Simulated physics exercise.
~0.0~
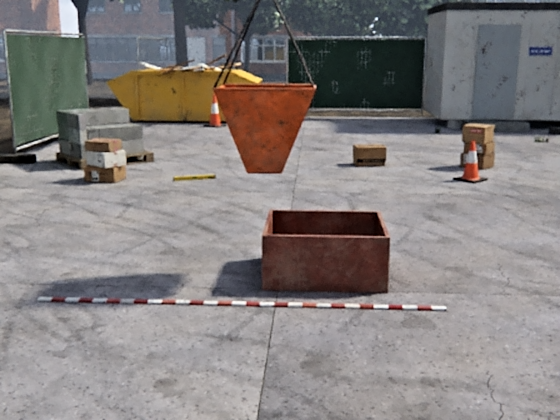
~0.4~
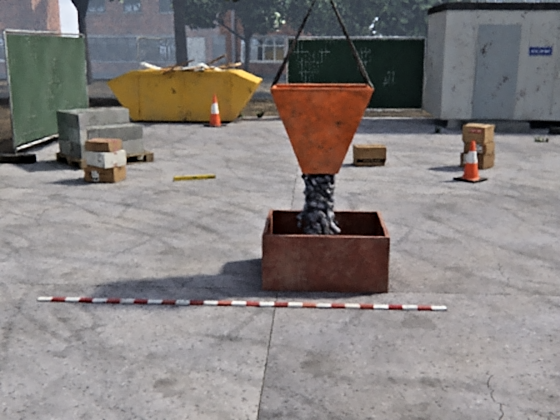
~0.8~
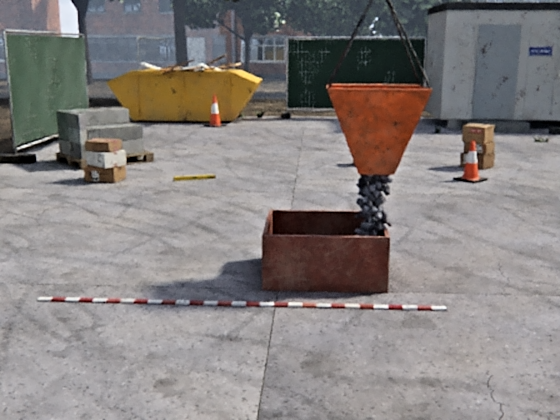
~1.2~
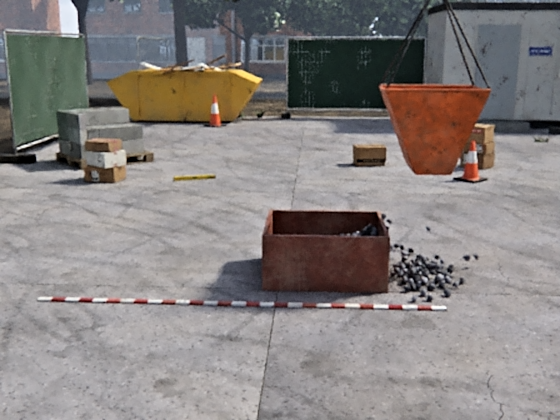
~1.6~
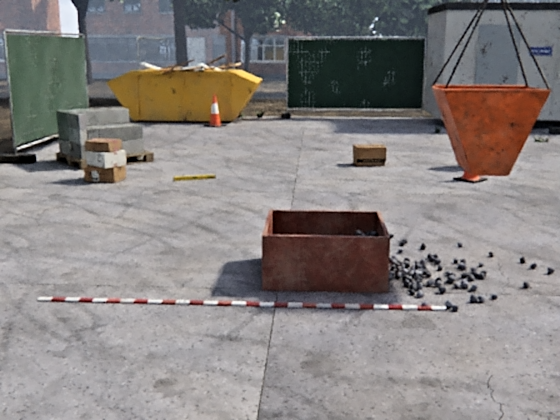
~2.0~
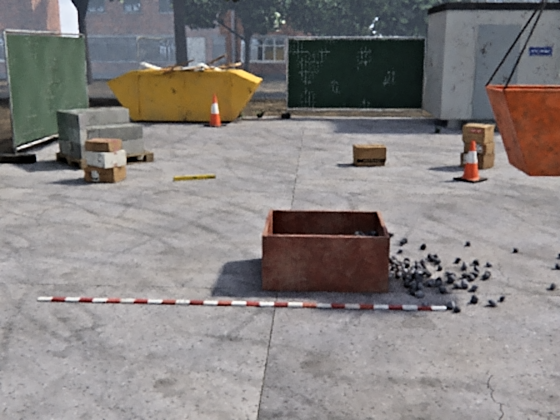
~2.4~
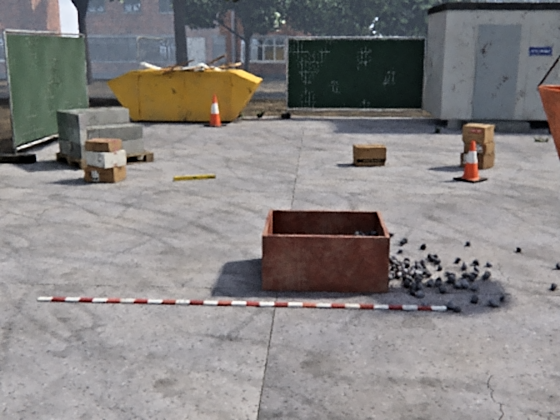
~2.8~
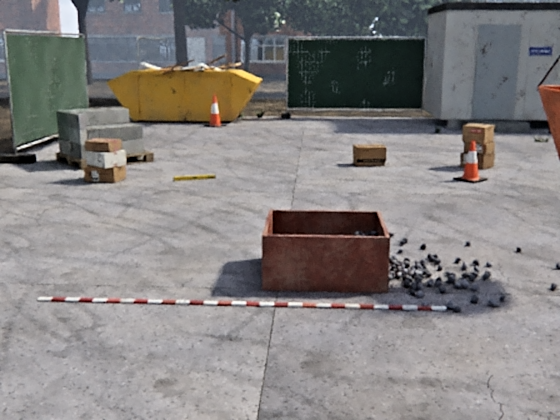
Orange hopper swinging rightwards over a reddish open bin, pouring dark stones into it and spilling some on the ground beside it.
